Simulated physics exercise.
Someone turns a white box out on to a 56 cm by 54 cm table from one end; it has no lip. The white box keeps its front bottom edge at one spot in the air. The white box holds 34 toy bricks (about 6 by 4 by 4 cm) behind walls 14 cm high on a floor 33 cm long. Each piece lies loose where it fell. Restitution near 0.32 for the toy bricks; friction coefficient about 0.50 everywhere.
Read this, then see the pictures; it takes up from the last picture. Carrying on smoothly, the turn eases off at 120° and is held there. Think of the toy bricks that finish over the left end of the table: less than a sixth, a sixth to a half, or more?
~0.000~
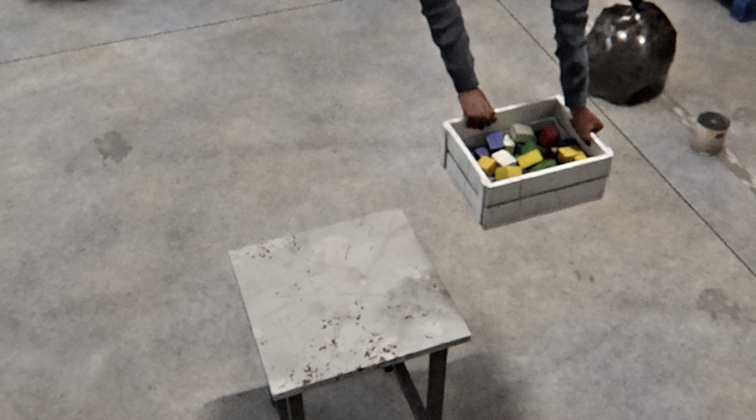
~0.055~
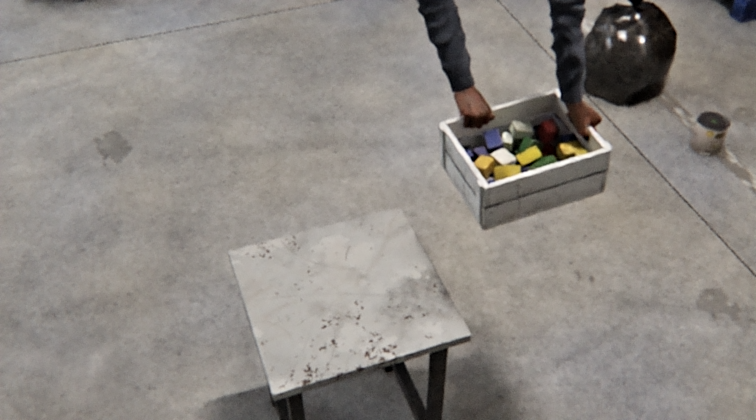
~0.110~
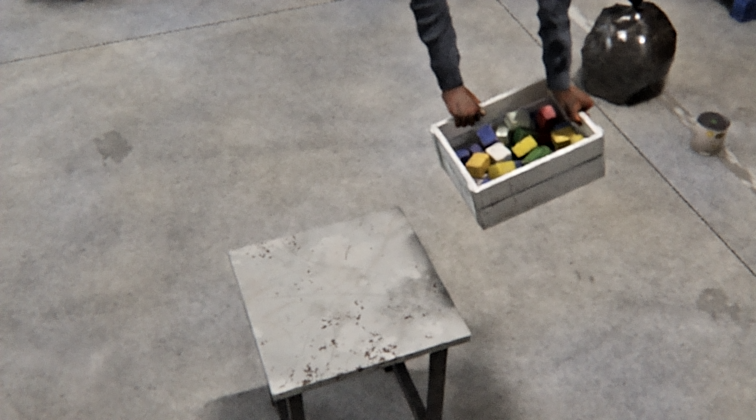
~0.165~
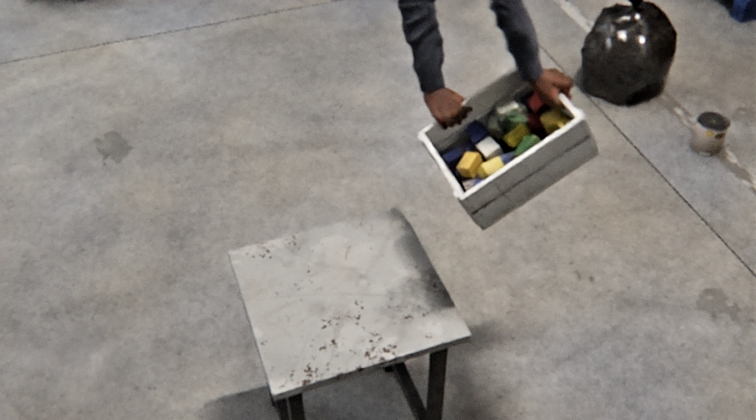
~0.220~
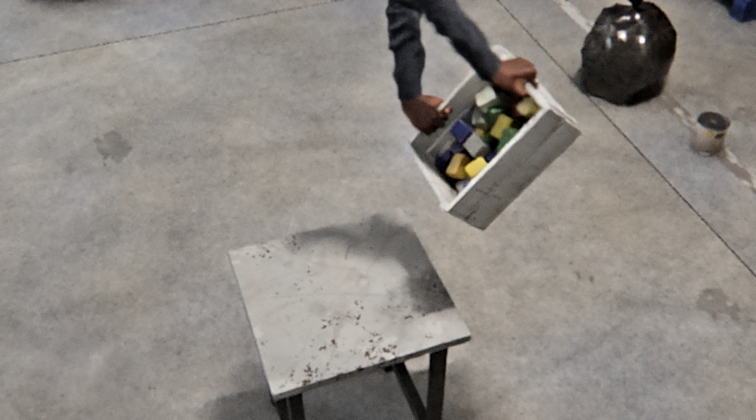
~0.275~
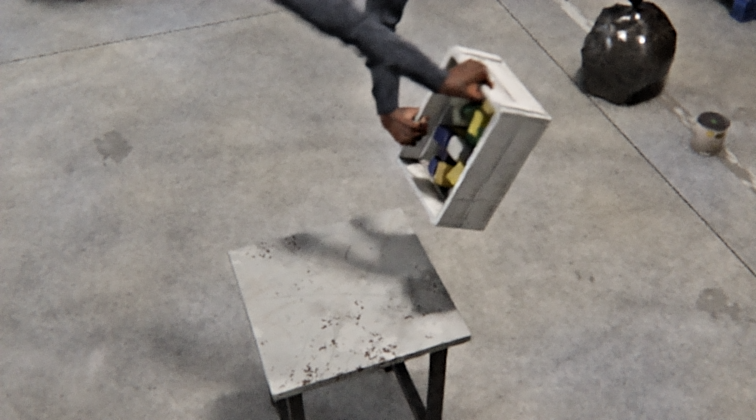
My guess is one-sixth to one-half of the load winds up over the left end of the table.
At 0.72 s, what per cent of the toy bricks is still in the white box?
Near 15 per cent, give or take.
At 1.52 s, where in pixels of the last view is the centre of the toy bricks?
Near (295, 300).
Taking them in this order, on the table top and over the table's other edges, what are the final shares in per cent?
My estimate is some 70 per cent, then some 0 per cent.
After 0.47 s, tilt 117°; 27 still in the white box and 7 in the air.
After 0.72 s, tilt 120°; 5 still in the white box, 25 on the table top and 4 over the left end of the table.
After 1.07 s, tilt 120°; 23 on the table top and 11 over the left end of the table.
Outcome (at 1.52 s), 23 on the table top and 11 over the left end of the table. Asked share, 11 of 34, 32 per cent.
